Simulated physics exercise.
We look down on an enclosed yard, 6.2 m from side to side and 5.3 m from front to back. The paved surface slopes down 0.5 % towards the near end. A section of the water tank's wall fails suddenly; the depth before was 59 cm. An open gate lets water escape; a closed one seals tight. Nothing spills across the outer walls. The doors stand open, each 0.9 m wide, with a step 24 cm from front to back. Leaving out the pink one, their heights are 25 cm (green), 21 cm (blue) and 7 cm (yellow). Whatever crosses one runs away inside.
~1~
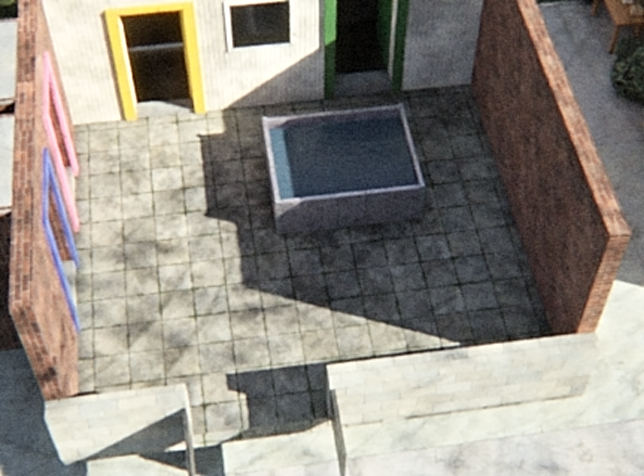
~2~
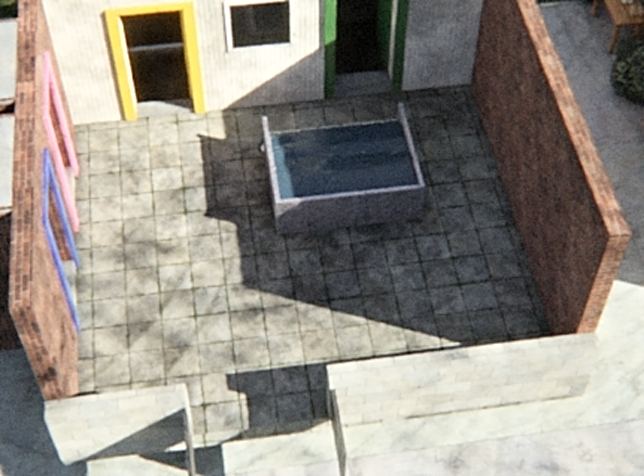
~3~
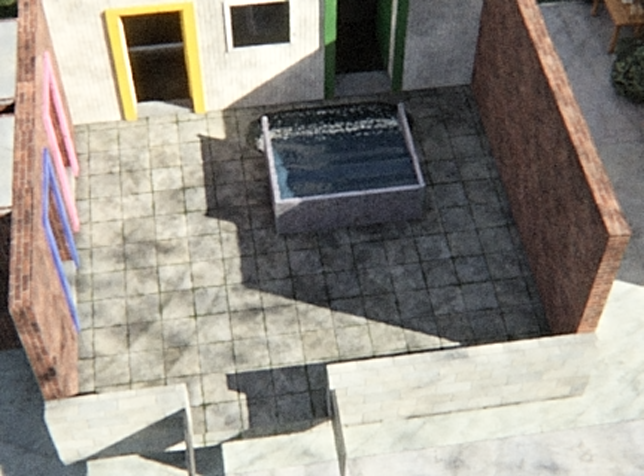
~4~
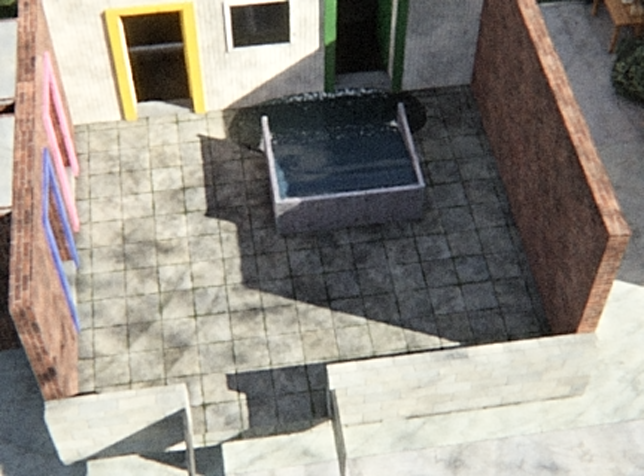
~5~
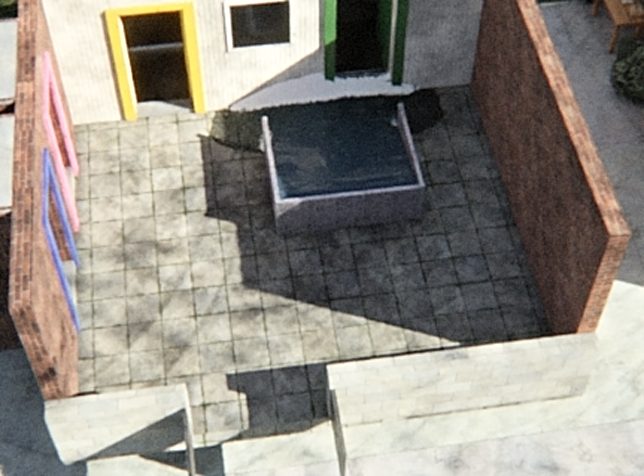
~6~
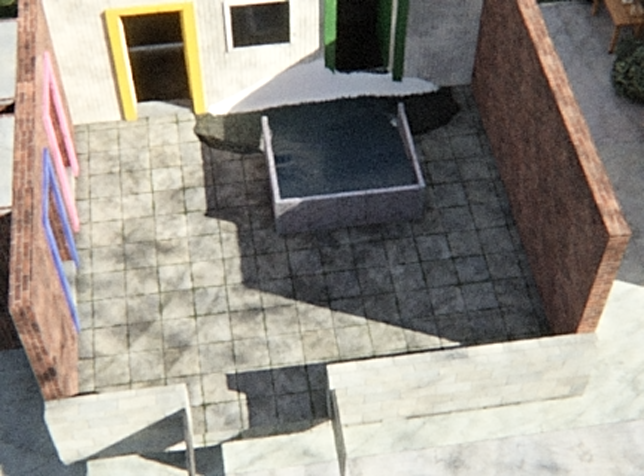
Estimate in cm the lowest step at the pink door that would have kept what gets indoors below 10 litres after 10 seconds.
It would have to be roughly 13 cm high.
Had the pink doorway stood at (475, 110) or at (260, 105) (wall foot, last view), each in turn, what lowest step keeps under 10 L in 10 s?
About 28 and 32 cm.
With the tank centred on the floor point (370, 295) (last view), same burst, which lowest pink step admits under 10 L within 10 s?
About 9.0 cm.
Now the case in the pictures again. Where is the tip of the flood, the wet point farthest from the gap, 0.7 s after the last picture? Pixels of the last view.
Near (111, 124).
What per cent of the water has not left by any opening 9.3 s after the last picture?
Some 86 per cent remains.
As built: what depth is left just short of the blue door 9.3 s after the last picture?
Roughly 3.0 cm deep.
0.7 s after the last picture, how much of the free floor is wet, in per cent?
About 15 per cent.
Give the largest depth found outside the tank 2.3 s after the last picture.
About 22 cm.
Then, 0.7 s after the last picture water covers 15 % of the floor, deepest (40 cm) near (322, 110); it has not reached the pink door.
Then, 2.3 s after the last picture water covers 45 % of the floor, deepest (22 cm) near (472, 103); 16 cm at the pink door, 0 litres in over its 20 cm step.
Then, 9.3 s after the last picture water covers 95 % of the floor, deepest (10 cm) near (79, 419); 4 cm at the pink door, 0 litres in over its 20 cm step.
At the pink door as built, the water peaked near 17 cm, 1.9 s after the last picture.
With a step of 11 cm, 19 litres would have come in within the 10 s; with 15 cm, 4 litres. So under 10 litres takes about 13 cm.
